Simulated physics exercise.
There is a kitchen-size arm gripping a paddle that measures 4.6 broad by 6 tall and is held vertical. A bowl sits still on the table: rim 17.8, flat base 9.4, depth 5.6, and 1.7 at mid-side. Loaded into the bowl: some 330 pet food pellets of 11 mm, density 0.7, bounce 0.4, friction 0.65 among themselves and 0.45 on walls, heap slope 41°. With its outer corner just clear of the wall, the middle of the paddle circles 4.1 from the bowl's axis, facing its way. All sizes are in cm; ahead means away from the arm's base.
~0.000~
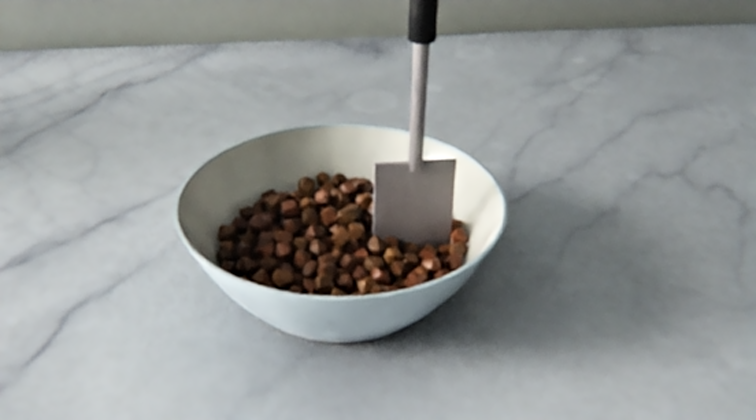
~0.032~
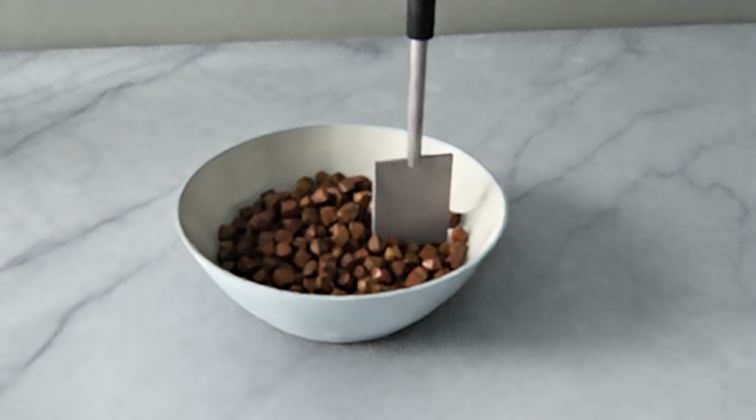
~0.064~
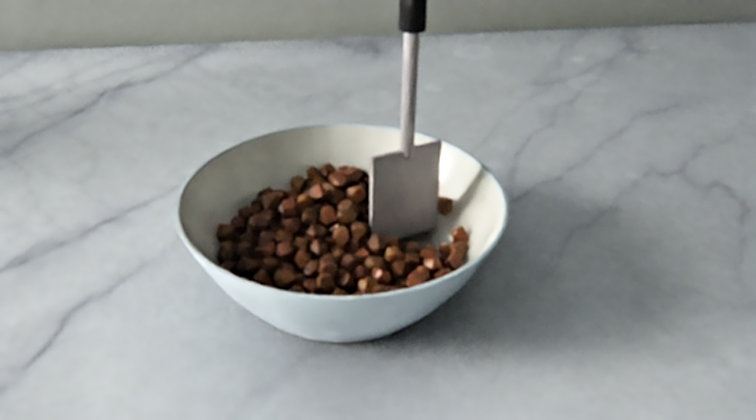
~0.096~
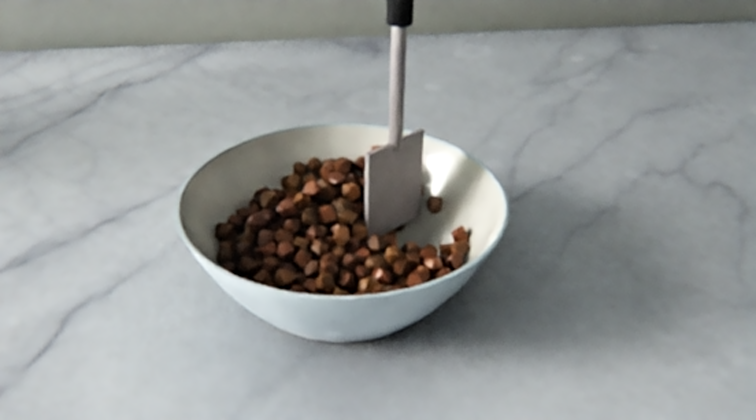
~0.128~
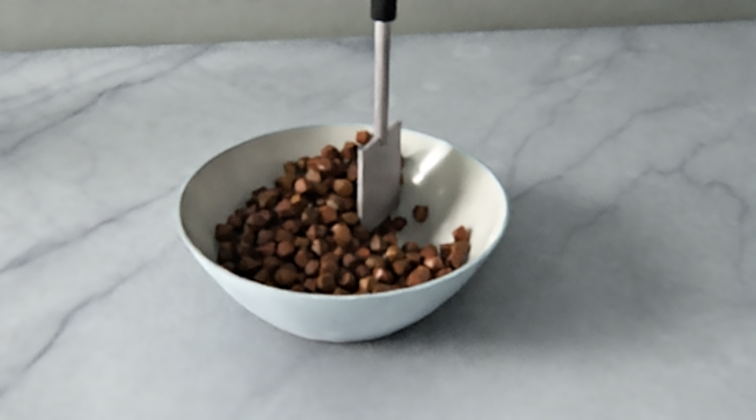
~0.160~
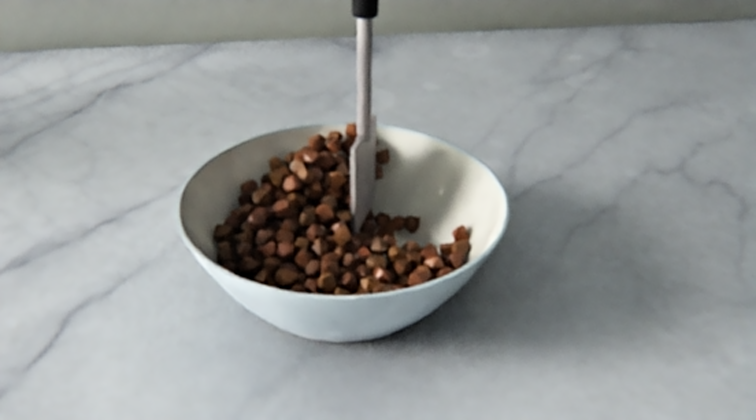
Flat metal paddle sweeping leftward and turning edge-on through brown pellets in a pale bowl, heaping them toward the back left.
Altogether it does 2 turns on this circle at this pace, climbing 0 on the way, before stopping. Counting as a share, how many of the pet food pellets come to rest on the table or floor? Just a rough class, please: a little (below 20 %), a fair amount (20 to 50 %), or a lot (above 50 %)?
A fair amount.
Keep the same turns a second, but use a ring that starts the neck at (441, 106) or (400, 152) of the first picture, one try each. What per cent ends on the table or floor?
Close to 10 and 15 in a hundred.
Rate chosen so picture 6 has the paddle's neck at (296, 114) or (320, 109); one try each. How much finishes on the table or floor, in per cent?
First try: Around 50 %; second try: Around 50 %.
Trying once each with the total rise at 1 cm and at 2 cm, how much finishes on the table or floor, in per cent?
Near 25 in a hundred, then 15 in a hundred.
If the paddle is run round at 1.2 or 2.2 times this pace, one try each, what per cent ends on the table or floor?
Around 40 percent on the first try and 60 percent on the second.
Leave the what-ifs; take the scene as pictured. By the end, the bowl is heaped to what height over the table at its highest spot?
The peak stands near 6.5 centimetres up.
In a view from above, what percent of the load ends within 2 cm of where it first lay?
Something close to 5 percent, I'd say.
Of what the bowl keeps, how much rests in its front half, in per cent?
It comes to near 25 percent.
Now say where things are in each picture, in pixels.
The first picture shows the paddle neck at (417, 137), 0° round; upper third of the load around (328, 238), from x 225 to 460, top at y 180; 326 in the bowl.
The second picture shows the paddle neck at (415, 133), 6° round; upper third of the load around (329, 234), from x 225 to 460, top at y 180.
The third picture shows the paddle neck at (408, 125), 21° round; upper third of the load around (329, 226), from x 225 to 460, top at y 170.
The fourth picture shows the paddle neck at (396, 117), 36° round; upper third of the load around (328, 218), from x 225 to 460, top at y 150.
The fifth picture shows the paddle neck at (381, 112), 51° round; upper third of the load around (324, 219), from x 225 to 460, top at y 135.
The sixth picture shows the paddle neck at (364, 108), 65° round; upper third of the load around (316, 202), from x 225 to 460, top at y 130; 326 in the bowl.
After 0.71 s, 324° round, highest piece 8 above the table; 299 in the bowl, 22 on the table or floor, 5 in flight or on the tool.
After 1.26 s, 222° round, highest piece 7 above the table; 237 in the bowl, 83 on the table or floor, 6 in flight or on the tool.
After 1.74 s, 0° round, highest piece 6 above the table; 219 in the bowl, 106 on the table or floor, 1 in flight or on the tool.
After 2.44 s, 0° round, highest piece 6 above the table; 219 in the bowl, 107 on the table or floor.
In the end, 219 in the bowl, 107 on the table or floor. That is 33 % on the table or floor.
